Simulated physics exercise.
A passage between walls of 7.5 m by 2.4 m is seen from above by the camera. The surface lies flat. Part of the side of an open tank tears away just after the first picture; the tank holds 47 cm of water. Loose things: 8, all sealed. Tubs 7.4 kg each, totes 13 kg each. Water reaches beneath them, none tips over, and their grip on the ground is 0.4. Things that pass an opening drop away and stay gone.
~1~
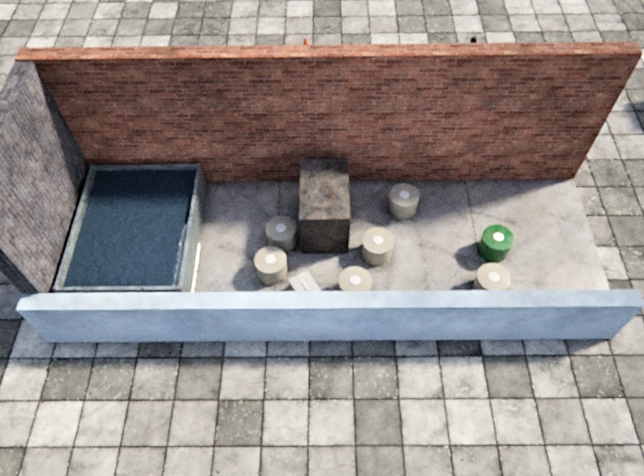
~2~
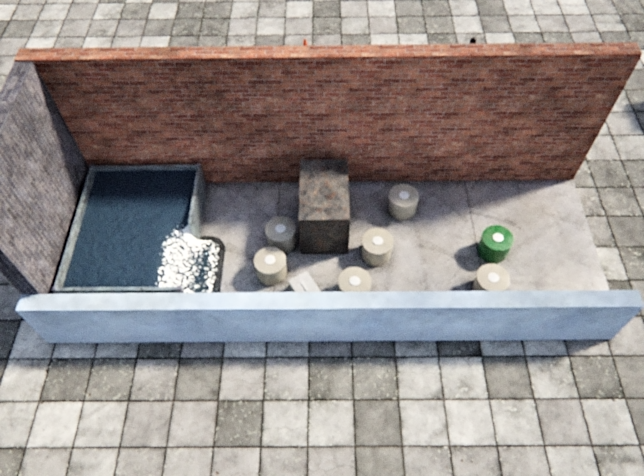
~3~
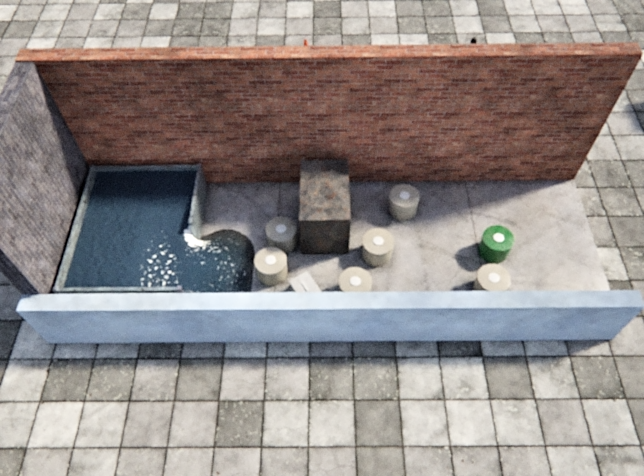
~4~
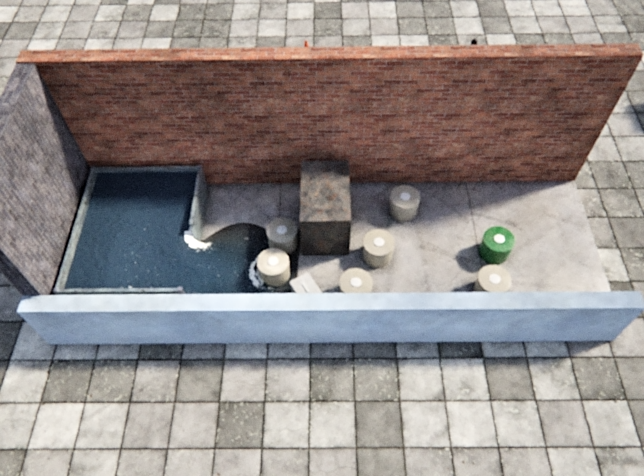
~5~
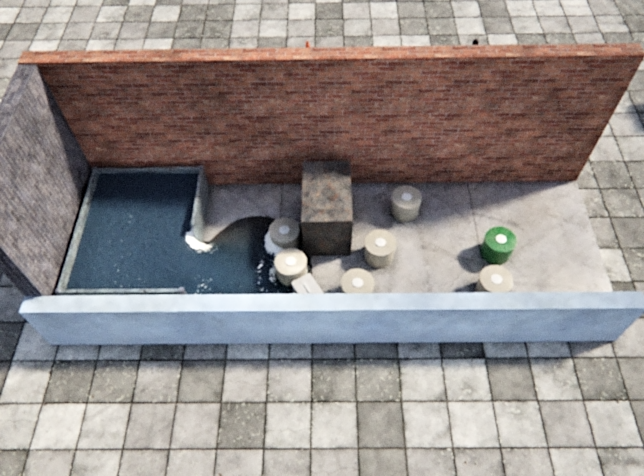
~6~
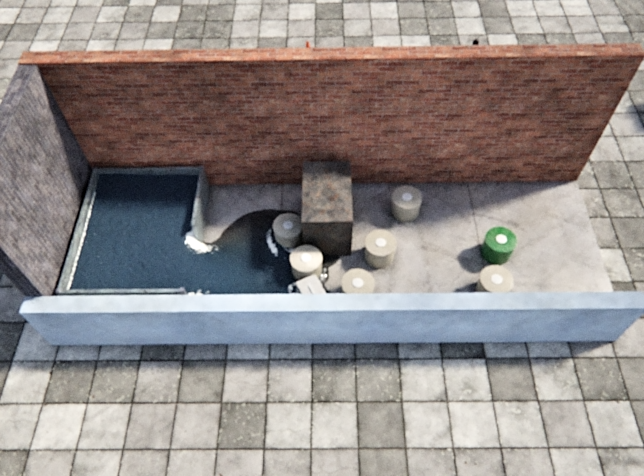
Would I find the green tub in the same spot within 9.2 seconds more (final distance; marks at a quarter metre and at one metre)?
In the end the green tub lands way off.
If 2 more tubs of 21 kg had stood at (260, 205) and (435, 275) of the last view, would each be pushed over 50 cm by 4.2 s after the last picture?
Taking them in turn, the first is below the mark and the second is above the mark.
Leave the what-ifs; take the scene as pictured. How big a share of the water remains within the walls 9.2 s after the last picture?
About 50 in a hundred parts of the water.
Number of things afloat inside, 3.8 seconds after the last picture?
I get 2.
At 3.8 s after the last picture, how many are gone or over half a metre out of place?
I make it 8 by then.
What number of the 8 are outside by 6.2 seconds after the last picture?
The count is 6.
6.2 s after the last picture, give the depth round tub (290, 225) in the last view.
About 5 cm.
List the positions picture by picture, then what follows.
The green tub at (498, 237), on the bottom; 3.3 m2 under water; 0 of 8 have shifted, in the first frame.
The green tub at (498, 238), on the bottom; 3.8 m2 under water; 0 of 8 have shifted, in the second frame.
The green tub at (499, 238), on the bottom; 4.4 m2 under water; 0 of 8 have shifted, in the third frame.
The green tub at (499, 239) rests on the ground; 4.9 m2 under water; 0 of 8 have shifted, in the fourth frame.
The green tub at (501, 239) rests on the ground; water covers 5.4 m2; 1 of 8 have shifted, in the fifth frame.
The green tub at (501, 239), on the bottom; 6.0 m2 under water; 3 of 8 have shifted, in the sixth frame.
Then, 1.2 s after the last picture the green tub is near (501, 239), 0.0 m from its start, aground; 0 of 8 are out; 2 afloat.
Then, 3.8 s after the last picture the green tub has gone out; 6 of 8 are out; 2 afloat.
Then, 6.2 s after the last picture the green tub has gone out; 6 of 8 are out; 2 afloat.
Then, 9.2 s after the last picture the green tub has gone out; 7 of 8 are out; 0 afloat.
